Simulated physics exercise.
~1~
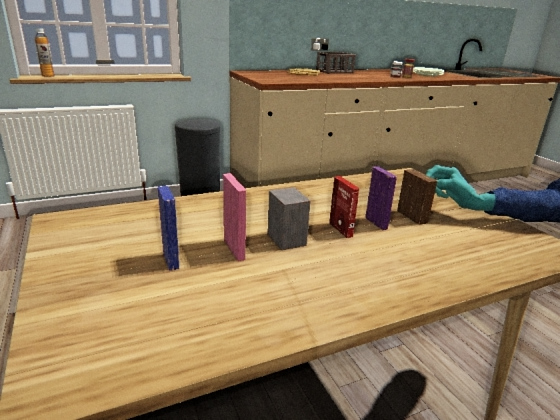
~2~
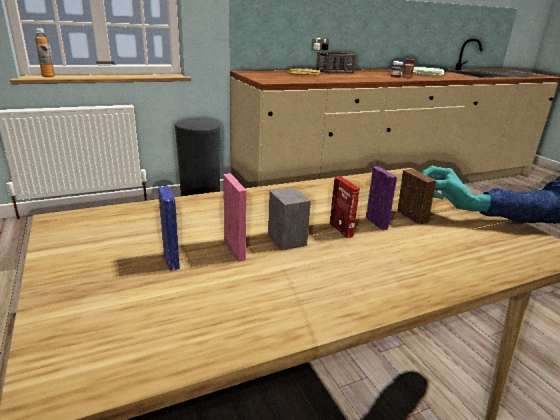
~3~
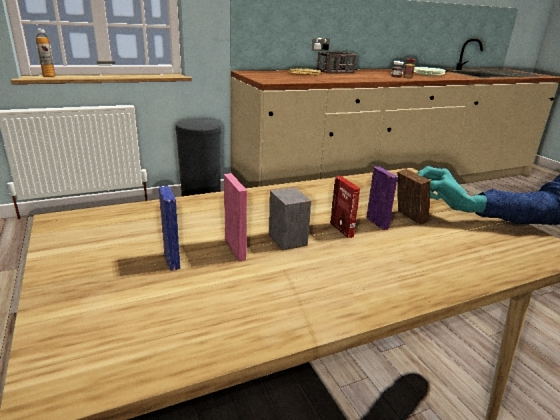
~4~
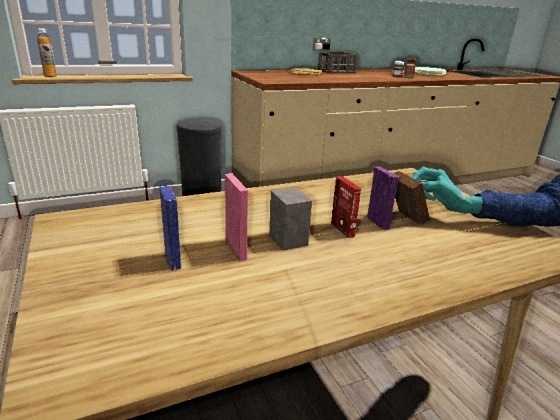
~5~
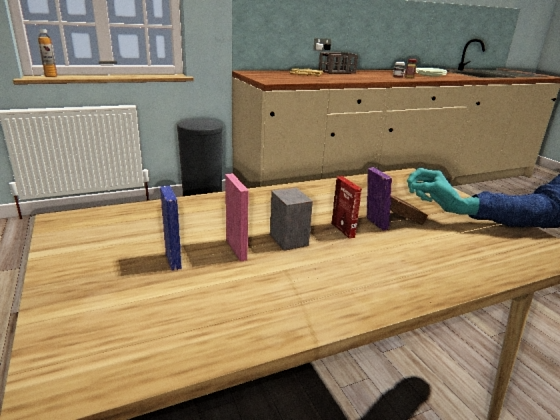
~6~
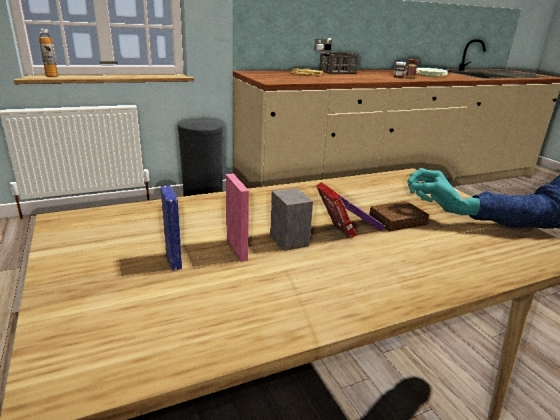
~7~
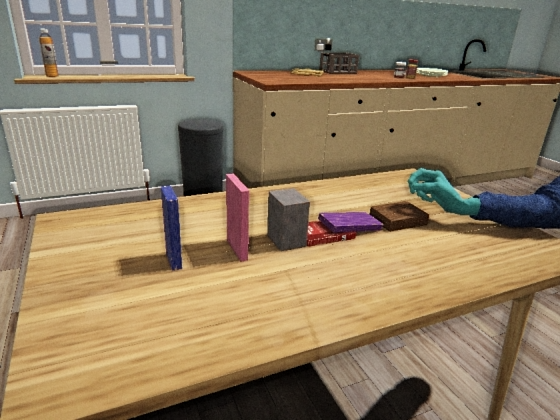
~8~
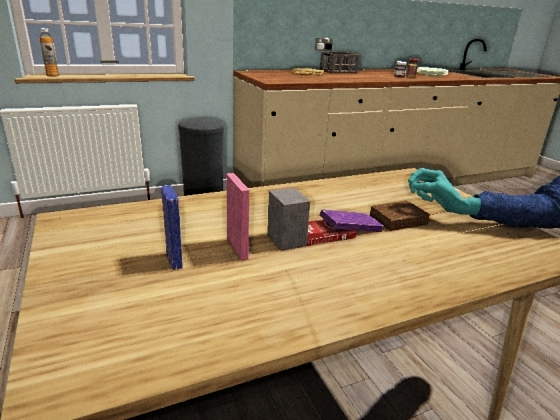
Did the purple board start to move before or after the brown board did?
The purple board started to move after the brown board, which was already tipping over while the purple one still stood in place.
